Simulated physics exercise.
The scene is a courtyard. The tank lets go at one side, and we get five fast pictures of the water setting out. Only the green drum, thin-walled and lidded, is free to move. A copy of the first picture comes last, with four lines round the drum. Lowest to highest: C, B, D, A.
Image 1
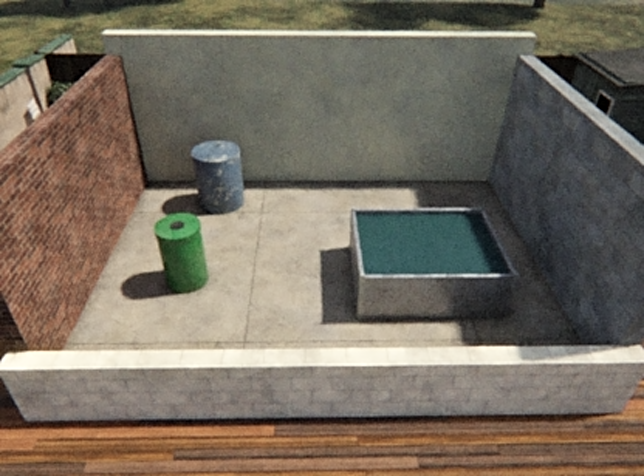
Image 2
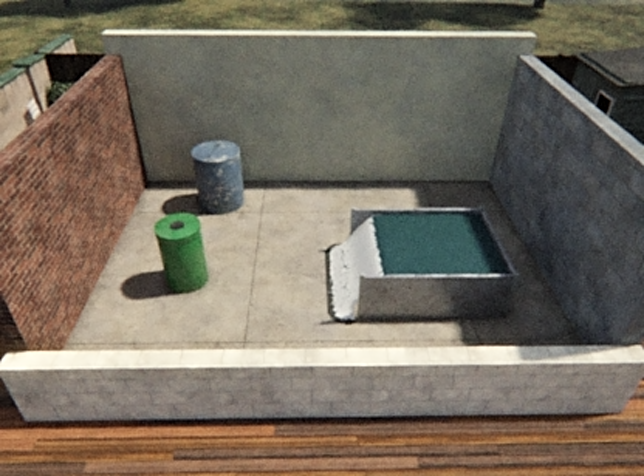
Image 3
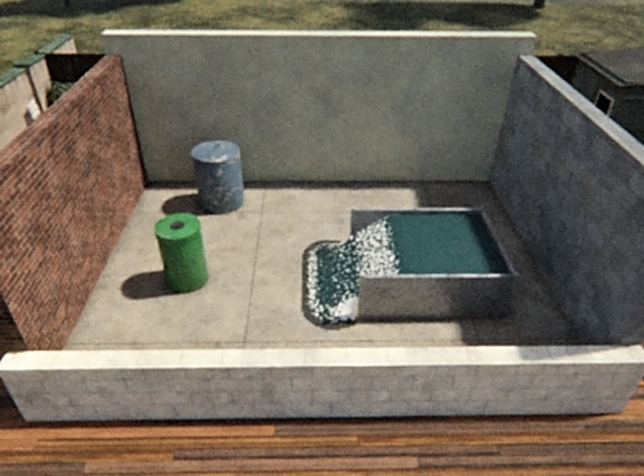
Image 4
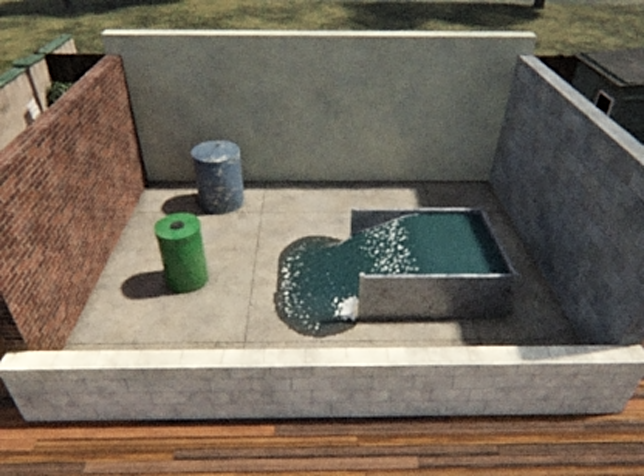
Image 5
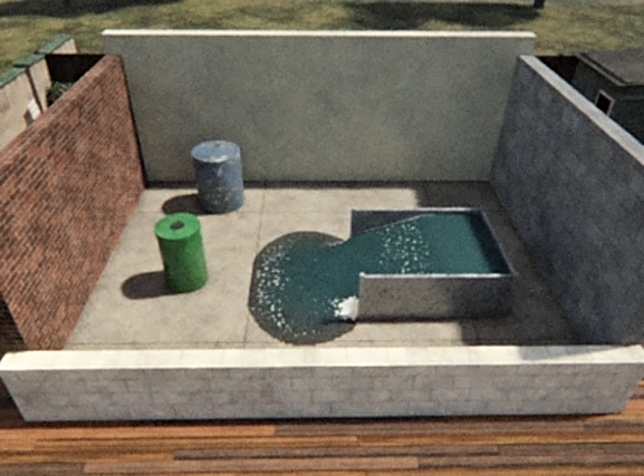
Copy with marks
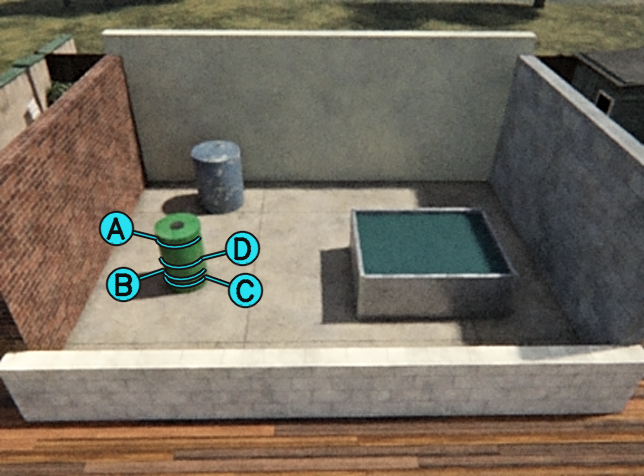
Walled courtyard with a full tank opening on its left side, water pouring out and spreading leftward across floor, two drums standing still.
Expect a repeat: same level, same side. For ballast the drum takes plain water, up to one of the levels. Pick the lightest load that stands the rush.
Take D.
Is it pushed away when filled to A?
No.
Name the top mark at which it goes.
It is B.
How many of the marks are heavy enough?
Two of the four.
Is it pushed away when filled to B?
Yes, that goes wrong.
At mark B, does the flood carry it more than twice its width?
No.
In cyan, A at (174, 247); B at (181, 279); C at (182, 286); D at (178, 267); from the bottom up C, B, D, A.
With A, it does not move.
With B, it is pushed about half its own width away.
With C, it is pushed about twice its own width away.
With D, it does not move.
